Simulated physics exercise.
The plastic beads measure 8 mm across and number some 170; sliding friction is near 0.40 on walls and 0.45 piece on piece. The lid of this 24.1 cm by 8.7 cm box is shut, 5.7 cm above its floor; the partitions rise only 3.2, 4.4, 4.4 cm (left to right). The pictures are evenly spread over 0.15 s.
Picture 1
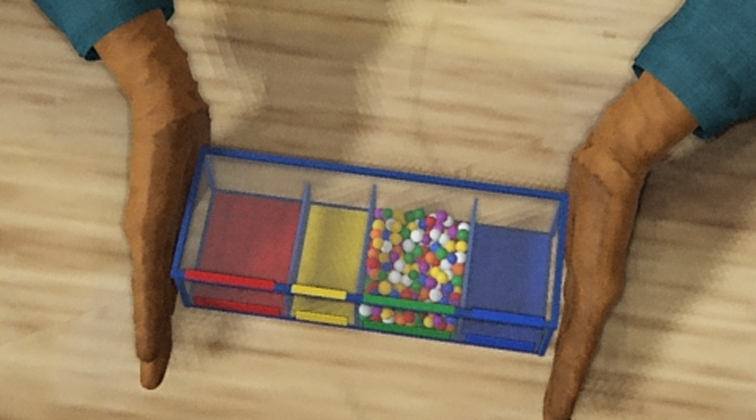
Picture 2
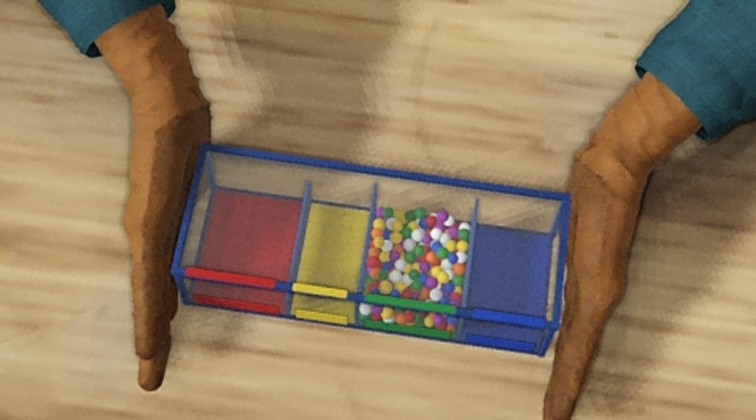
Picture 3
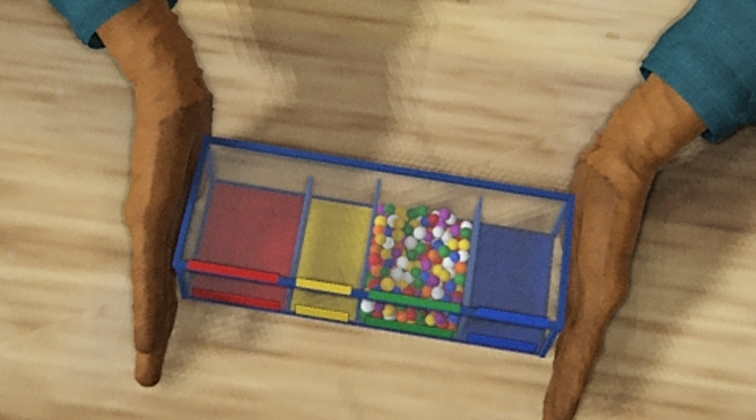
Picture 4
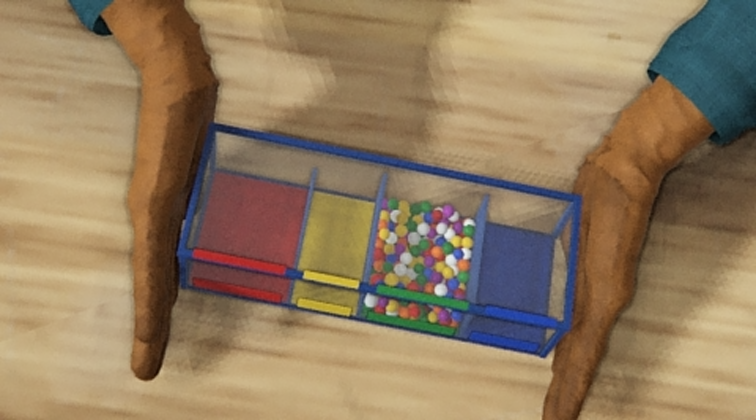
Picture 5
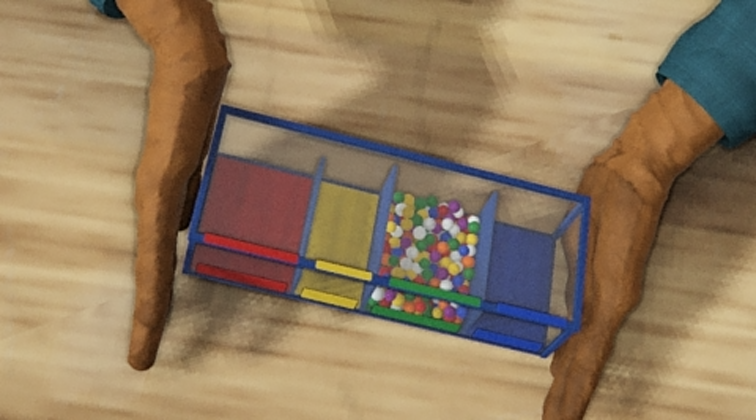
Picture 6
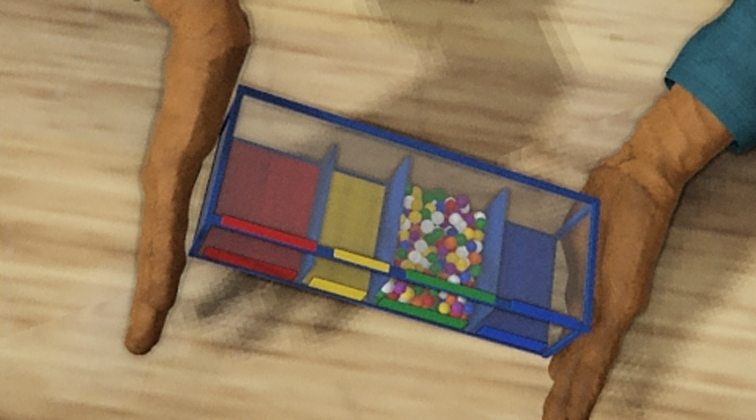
On a pale wooden surface, two hands hold a clear, blue-edged box with red, yellow, green and blue sections, multicoloured beads filling the green one. The hands gradually tilt the box, raising its left side while the beads stay in their section.
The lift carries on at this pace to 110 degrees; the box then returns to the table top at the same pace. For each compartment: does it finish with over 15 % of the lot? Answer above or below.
Red below, blue above, green above, yellow below.
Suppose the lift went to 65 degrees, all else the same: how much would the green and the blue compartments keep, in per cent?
Green 90; blue 10.
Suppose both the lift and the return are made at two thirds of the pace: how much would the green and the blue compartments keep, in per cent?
In that case green 75, blue 25.
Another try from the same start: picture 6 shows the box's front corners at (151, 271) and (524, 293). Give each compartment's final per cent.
Red 15; blue 0; green 80; yellow 10.
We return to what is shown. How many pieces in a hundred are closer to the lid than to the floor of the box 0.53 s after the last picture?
About 70 per cent.
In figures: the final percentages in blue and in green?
Blue 25, green 75.
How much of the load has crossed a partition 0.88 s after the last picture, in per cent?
Roughly 20 per cent.
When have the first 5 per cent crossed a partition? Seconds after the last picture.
Near 0.45 s.
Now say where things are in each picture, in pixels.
In the first picture, box tilt 0 degrees, front corners at (178, 272) and (551, 322); green 100 %.
In the second picture, box tilt 1 degrees, front corners at (178, 269) and (553, 323).
In the third picture, box tilt 3 degrees, front corners at (180, 262) and (557, 323), lowest corner right back.
In the fourth picture, box tilt 7 degrees, front corners at (185, 250) and (564, 324), lowest corner right back.
In the fifth picture, box tilt 12 degrees, front corners at (195, 234) and (573, 324), lowest corner right back.
In the sixth picture, box tilt 18 degrees, front corners at (213, 216) and (584, 325), lowest corner right back; green 100 %.
Then, 0.53 s after the last picture, tilt 110 degrees; blue 10 %, green 90 %.
Then, 0.88 s after the last picture, tilt 48 degrees; blue 20 %, green 80 %.
Then, 1.33 s after the last picture, tilt 0 degrees; blue 25 %, green 75 %.
In the end, red 0 %, blue 25 %, green 75 %, yellow 0 %.
